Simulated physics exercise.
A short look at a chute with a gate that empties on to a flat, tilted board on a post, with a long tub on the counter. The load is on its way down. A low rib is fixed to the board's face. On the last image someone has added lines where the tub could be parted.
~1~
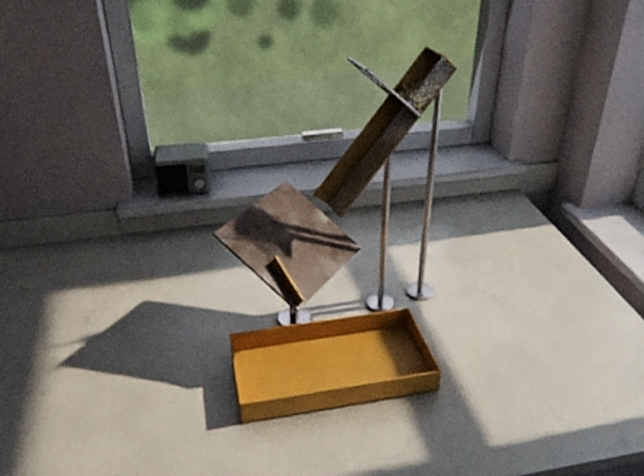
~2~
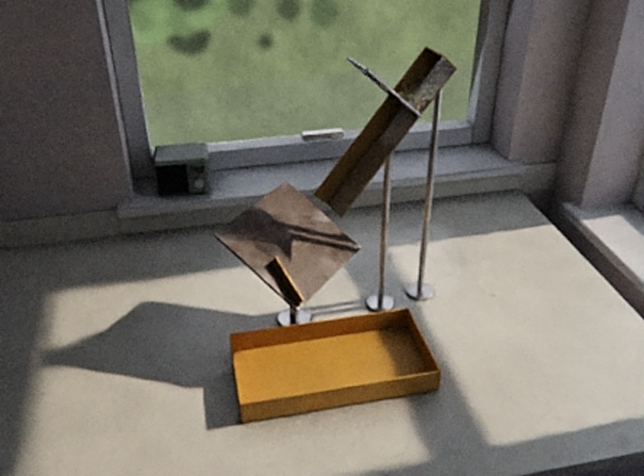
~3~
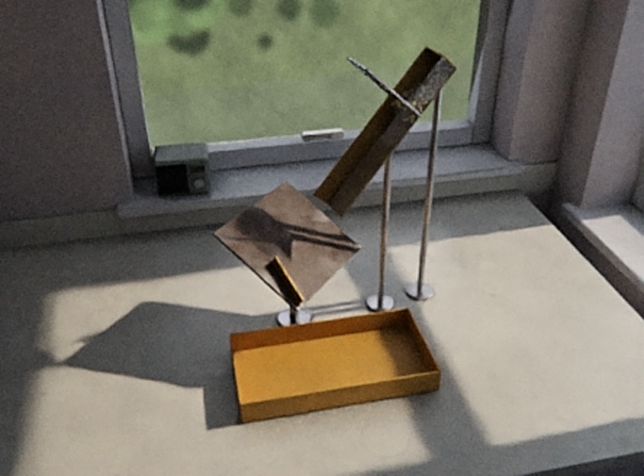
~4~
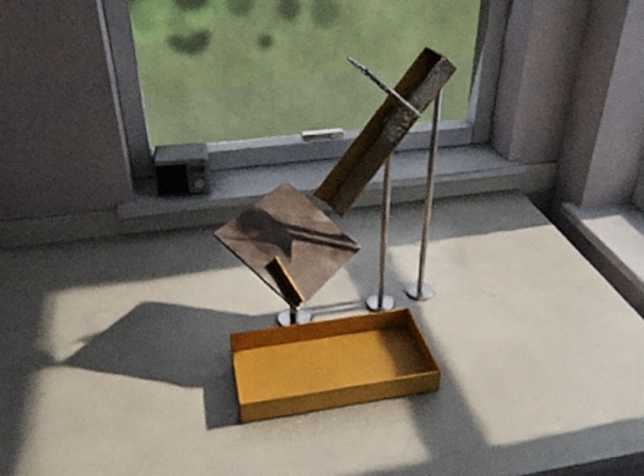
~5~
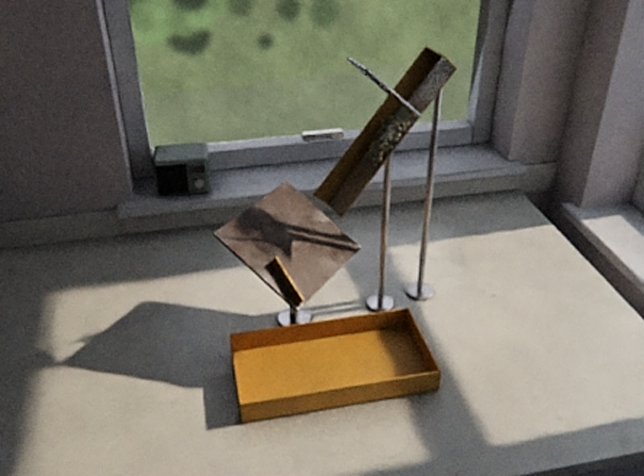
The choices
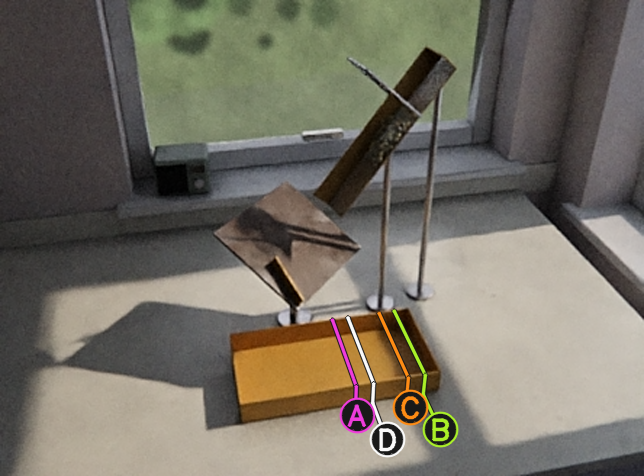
On a pale counter beneath a window with blurred green outside, seen from slightly above, sunlight throws long shadows to the left. A brown chute slopes steeply down to the left on two thin metal posts, above a tilted, flat brownish board with a small rib, with an empty orange-yellow tub in front. A small speckled load slides from the gate partway down the chute, while the camera stays still.
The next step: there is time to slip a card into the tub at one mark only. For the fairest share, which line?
Go for A.
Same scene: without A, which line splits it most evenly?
Here it is line D.
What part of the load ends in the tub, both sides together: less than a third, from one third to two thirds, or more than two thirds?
It is more than two thirds.
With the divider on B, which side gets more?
Left.
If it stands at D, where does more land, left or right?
More lands on the left.
On the marked copy, line A crosses the front rim at (356, 385); line B crosses the front rim at (424, 374); line C crosses the front rim at (408, 377); line D crosses the front rim at (373, 382).
For line A, of what is caught, close to two thirds on the left of the divider, close to a third on the right.
For line B, of what is caught, all but a few on the left of the divider, only a few on the right.
For line C, of what is caught, all but a few on the left of the divider, only a few on the right.
For line D, of what is caught, the bulk on the left of the divider, close to a quarter on the right.
